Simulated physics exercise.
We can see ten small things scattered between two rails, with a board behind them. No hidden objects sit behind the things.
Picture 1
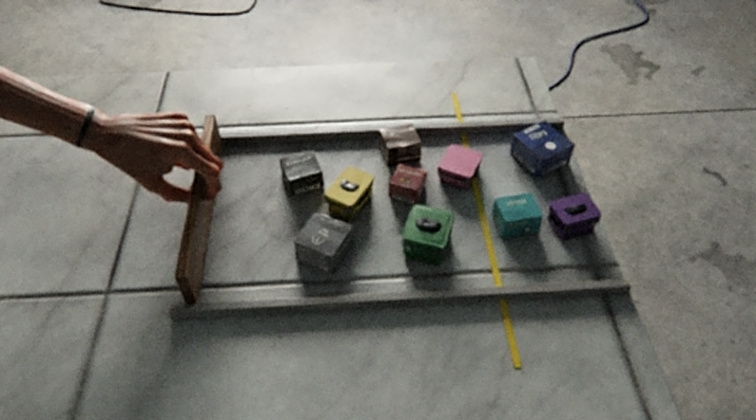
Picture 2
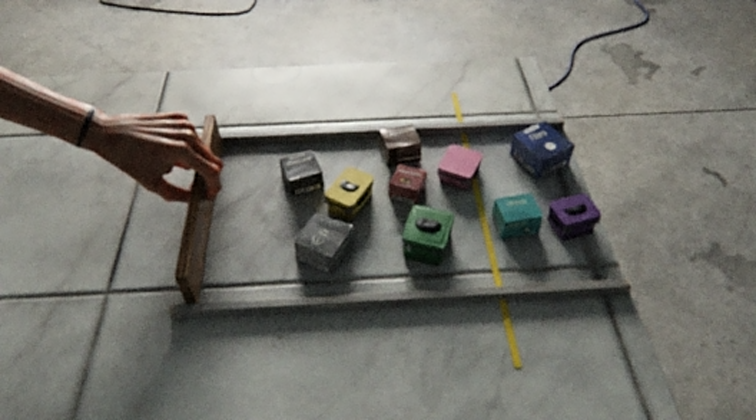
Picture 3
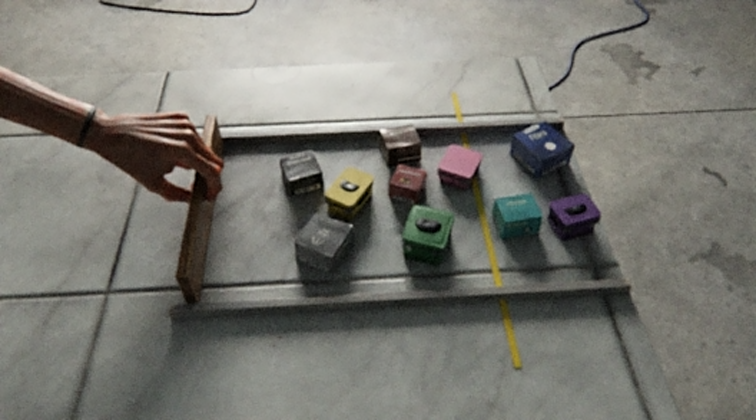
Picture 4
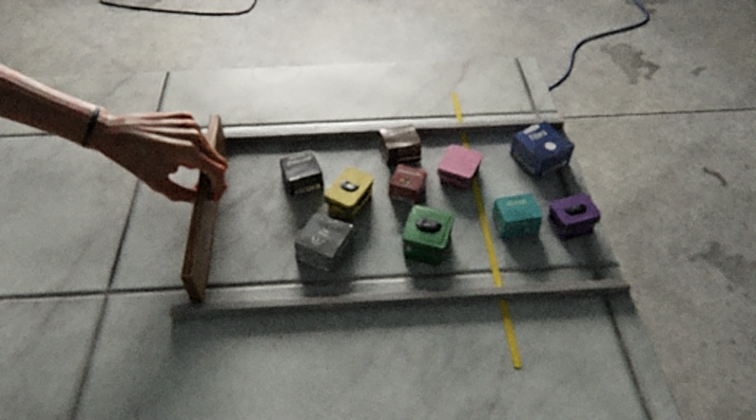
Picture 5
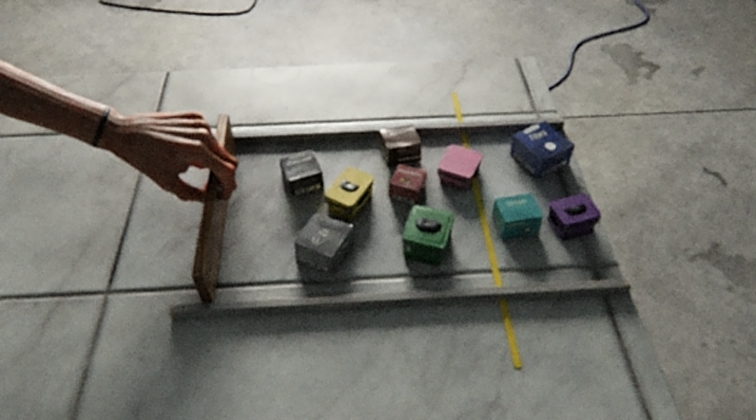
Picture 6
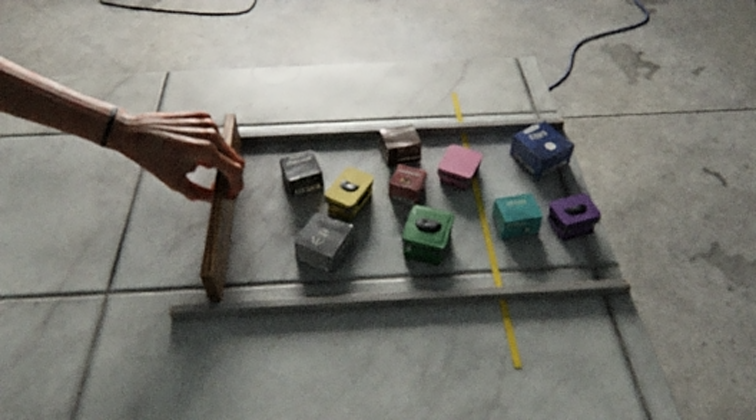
To begin with, a hand at the left holds a wooden board upright between two rails, with ten small coloured boxes scattered to its right and a yellow tape line running among them. The hand then slides the board a short way right, while the boxes stay still.
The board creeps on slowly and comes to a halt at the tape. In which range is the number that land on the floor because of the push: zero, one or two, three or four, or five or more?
Once it stops, the band for pieces knocked off is one to two, pretty clearly.
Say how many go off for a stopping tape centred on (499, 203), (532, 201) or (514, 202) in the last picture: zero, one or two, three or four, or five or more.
Taking the three places in turn, it would be just one or two; either three or four; 3 or 4.
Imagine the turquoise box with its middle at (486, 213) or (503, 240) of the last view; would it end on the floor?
One after the other: It keeps its spot; it keeps its spot.
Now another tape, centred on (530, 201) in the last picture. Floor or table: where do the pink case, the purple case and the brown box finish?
The pink case? It is safe. The purple case? It does not stay. The brown box? It is safe.
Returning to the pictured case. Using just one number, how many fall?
That makes a total of 1.
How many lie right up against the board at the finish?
Contact count: 4.
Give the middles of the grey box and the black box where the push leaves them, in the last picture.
Answer: First (510, 228), after that (491, 168).
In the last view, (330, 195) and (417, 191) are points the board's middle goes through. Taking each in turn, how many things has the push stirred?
The count reaches 3 first and 8 second.
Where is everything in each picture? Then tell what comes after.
Purple case (572, 217); blue box (541, 149); turquoise box (517, 215); board (202, 202); tape (480, 204), in the first picture.
Blue box (541, 149); pink case (460, 168), in the second picture.
Turquoise box (517, 216); red box (408, 185), in the third picture.
Purple case (572, 217); black box (302, 173), in the fourth picture.
Blue box (541, 149); grey box (324, 243), in the fifth picture.
Purple case (572, 217); blue box (541, 149); turquoise box (517, 216); board (224, 201); tape (480, 204), in the sixth picture.
Soon after, none off yet; purple case at rest near (572, 217); blue box at rest near (541, 149); turquoise box at rest near (517, 216).
At rest, the number that fall off is one or two; fallen, purple case.
